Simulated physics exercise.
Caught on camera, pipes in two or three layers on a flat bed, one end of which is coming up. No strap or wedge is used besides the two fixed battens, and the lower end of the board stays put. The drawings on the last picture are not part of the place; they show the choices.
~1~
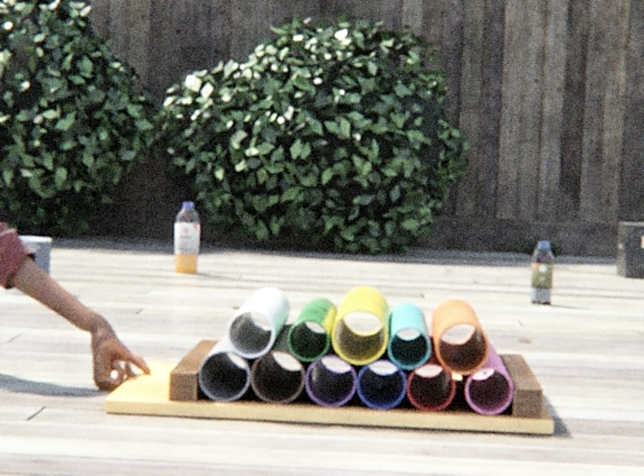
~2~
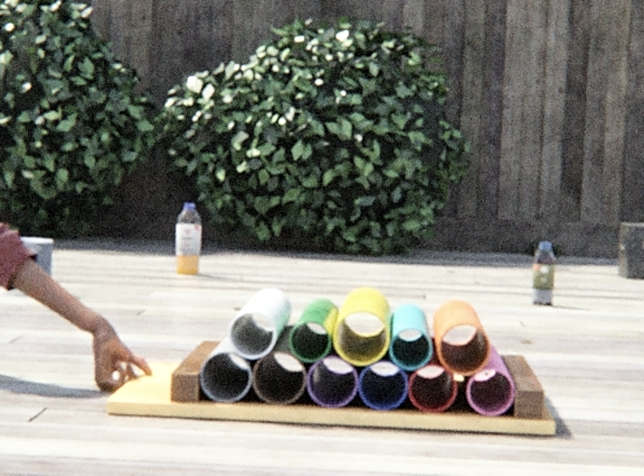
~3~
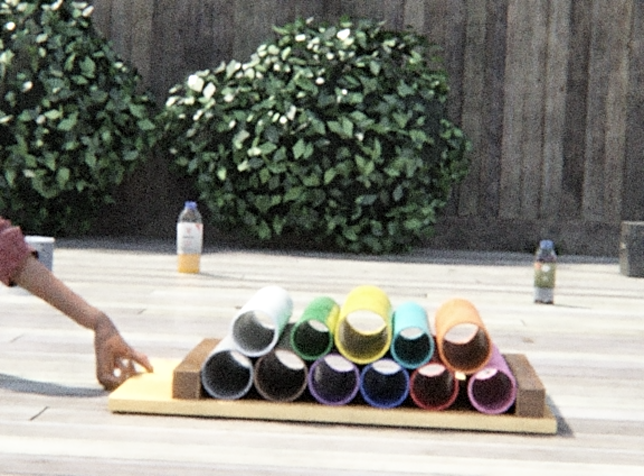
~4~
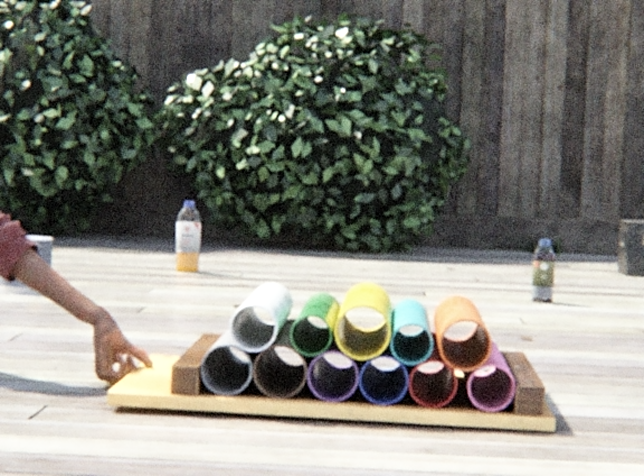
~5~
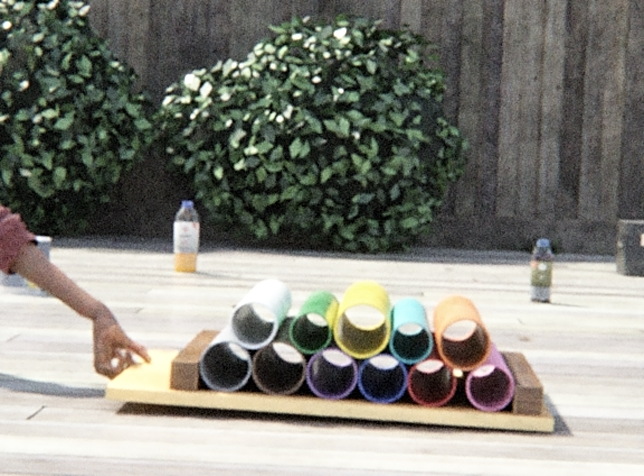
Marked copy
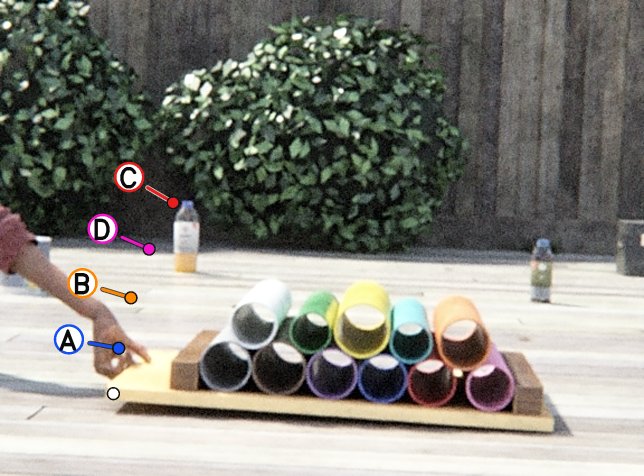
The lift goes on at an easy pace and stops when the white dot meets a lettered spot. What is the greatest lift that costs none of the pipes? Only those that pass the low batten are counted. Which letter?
Stop at D.
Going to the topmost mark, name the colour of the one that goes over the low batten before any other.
The orange one.
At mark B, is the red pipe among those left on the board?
Yes, with B.
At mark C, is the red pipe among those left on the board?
Yes.
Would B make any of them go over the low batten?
No, at B.
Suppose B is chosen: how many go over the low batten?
It comes to none.
On the marked copy, A at (119, 348); B at (131, 298); C at (173, 202); D at (149, 249); the white dot at (113, 394).
With D. Early on, board at 15°.
Further on, board at 21°.
At the end, board at 21°, none over the low batten.
As for the rest, A none over the low batten; B none over the low batten; C three over the low batten (turquoise, orange, yellow).
